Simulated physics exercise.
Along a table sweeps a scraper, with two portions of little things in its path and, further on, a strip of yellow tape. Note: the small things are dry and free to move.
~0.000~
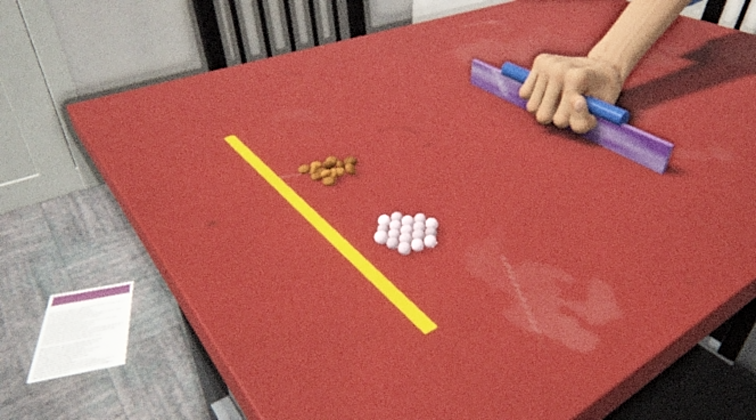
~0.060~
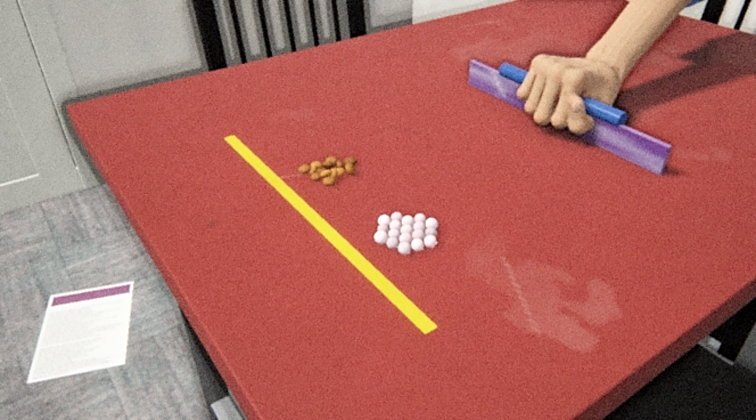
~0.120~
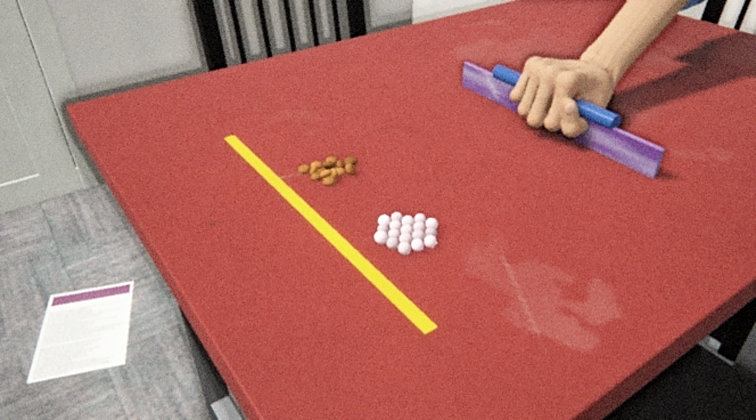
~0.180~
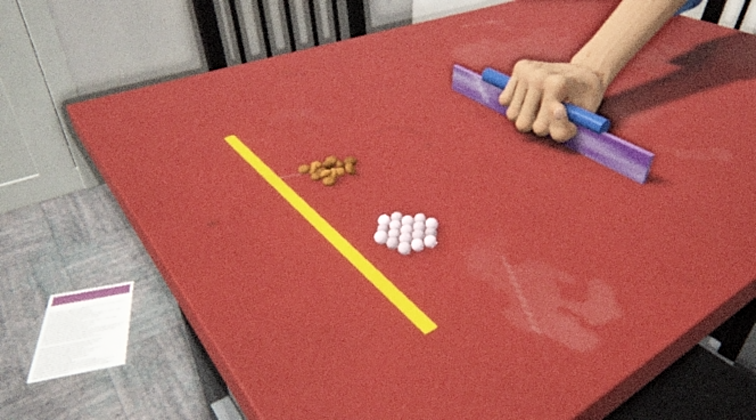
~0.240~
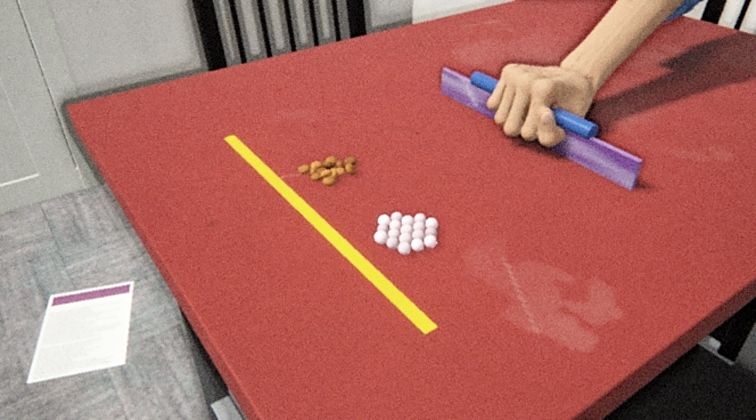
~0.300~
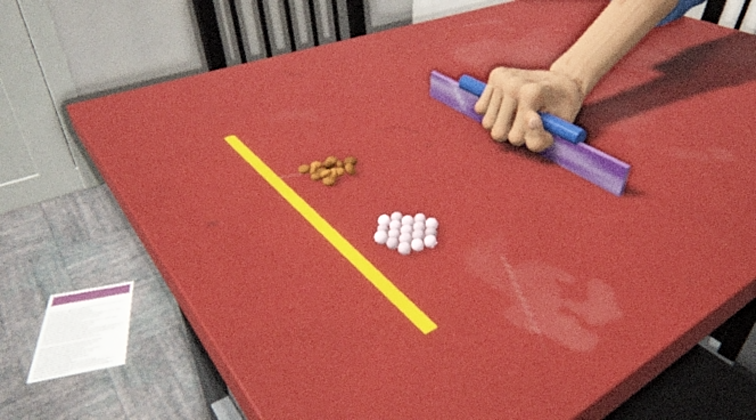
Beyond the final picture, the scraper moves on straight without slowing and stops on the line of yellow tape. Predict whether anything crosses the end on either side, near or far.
Prediction: The near portion spills partly over, the far portion stops short.
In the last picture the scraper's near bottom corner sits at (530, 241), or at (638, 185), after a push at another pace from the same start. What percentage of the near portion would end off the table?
Lab note: Share about 100 per cent at the first pace, 0 per cent at the second.
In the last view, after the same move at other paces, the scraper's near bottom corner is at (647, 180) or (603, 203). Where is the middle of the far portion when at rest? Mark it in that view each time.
Lab note: Resting centre (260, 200) for the first pace, (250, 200) for the second.
After 0.73 s, scraper still moving, near (418, 148); near portion all on the table, its front near (381, 237); far portion all on the table, its front near (305, 170).
After 1.19 s, scraper stopped at the yellow tape; near portion all on the table, its front near (284, 264); far portion all on the table, its front near (235, 199).
After 1.47 s, scraper stopped at the yellow tape; near portion all on the table, its front near (219, 299); far portion all on the table, its front near (234, 199).
In the end (2.2 s), scraper stopped at the yellow tape; near portion the whole lot over the edge; far portion all on the table, its front near (234, 199).
